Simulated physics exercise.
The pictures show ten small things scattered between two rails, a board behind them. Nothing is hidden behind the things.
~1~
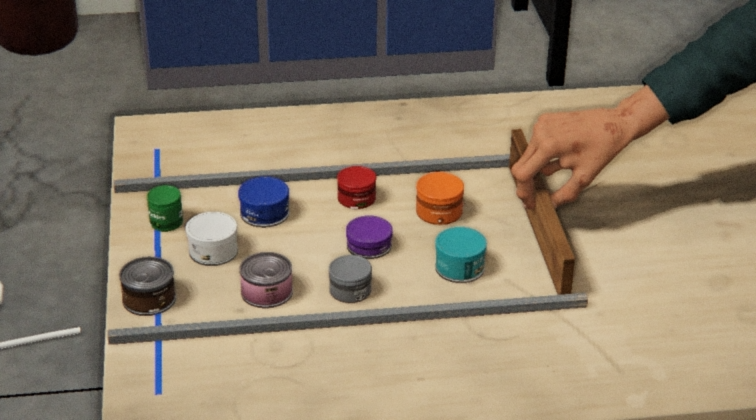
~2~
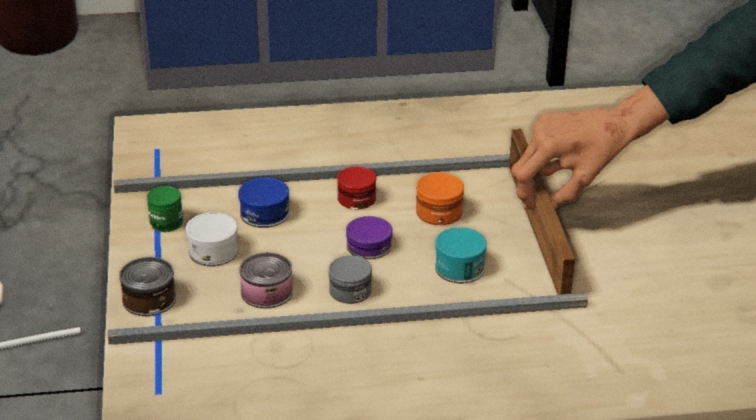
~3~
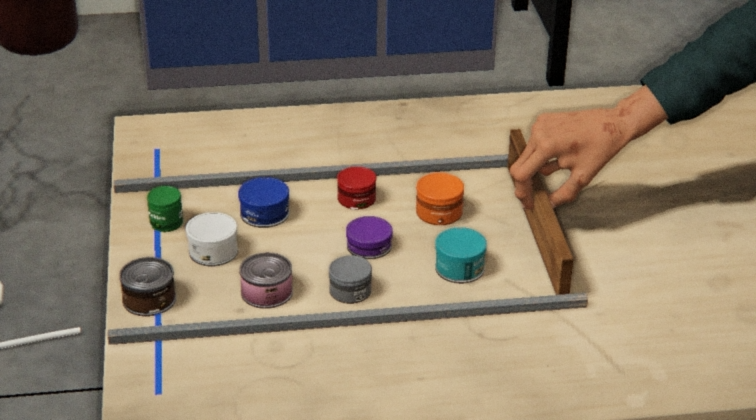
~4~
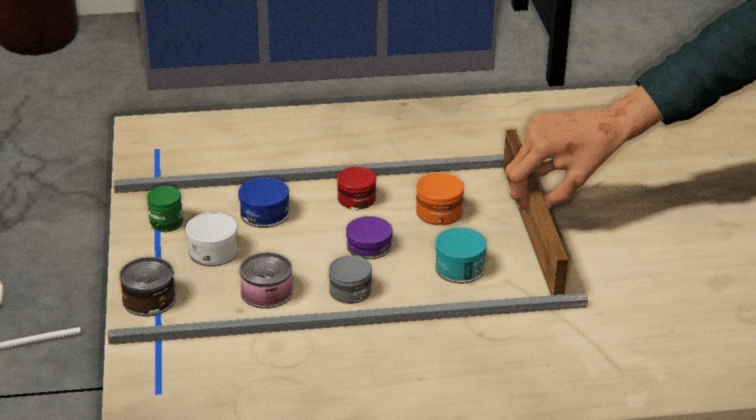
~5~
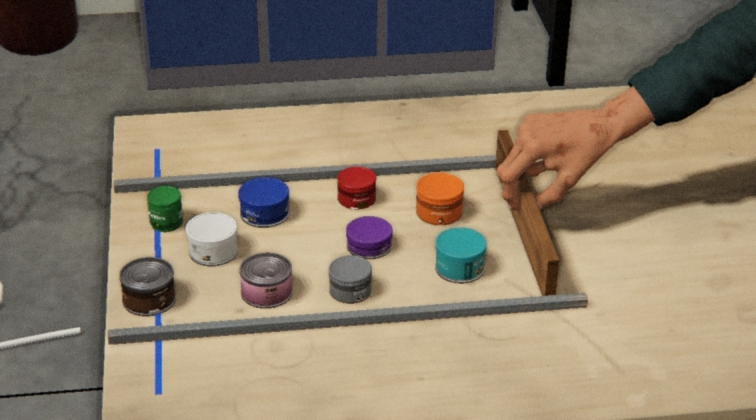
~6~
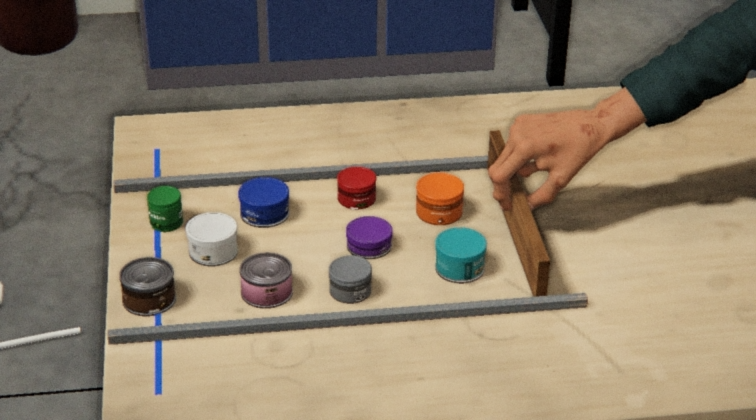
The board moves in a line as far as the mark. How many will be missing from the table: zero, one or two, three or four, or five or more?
In the end the number that fall off is five or more.
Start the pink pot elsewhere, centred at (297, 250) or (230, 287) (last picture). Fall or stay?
Place by place, it drops off; tumbles off.
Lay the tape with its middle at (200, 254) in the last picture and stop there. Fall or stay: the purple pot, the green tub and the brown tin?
The purple pot survives, the green tub comes down, the brown tin comes down.
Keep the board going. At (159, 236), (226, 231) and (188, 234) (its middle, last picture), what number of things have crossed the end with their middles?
Place by place, 5, 0 and 2.
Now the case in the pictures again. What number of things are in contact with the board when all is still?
That makes 5.
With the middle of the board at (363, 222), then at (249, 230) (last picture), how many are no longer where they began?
First 5, then 10.
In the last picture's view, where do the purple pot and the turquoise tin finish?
The purple pot stops around (134, 254); the turquoise tin around (131, 279).
Early on, none off yet; brown tin at rest near (148, 287); green tub at rest near (165, 209); white pot at rest near (213, 239).
Finally, the number that fall off is five or more; lost, blue pot, pink pot, white pot, green tub and brown tin.
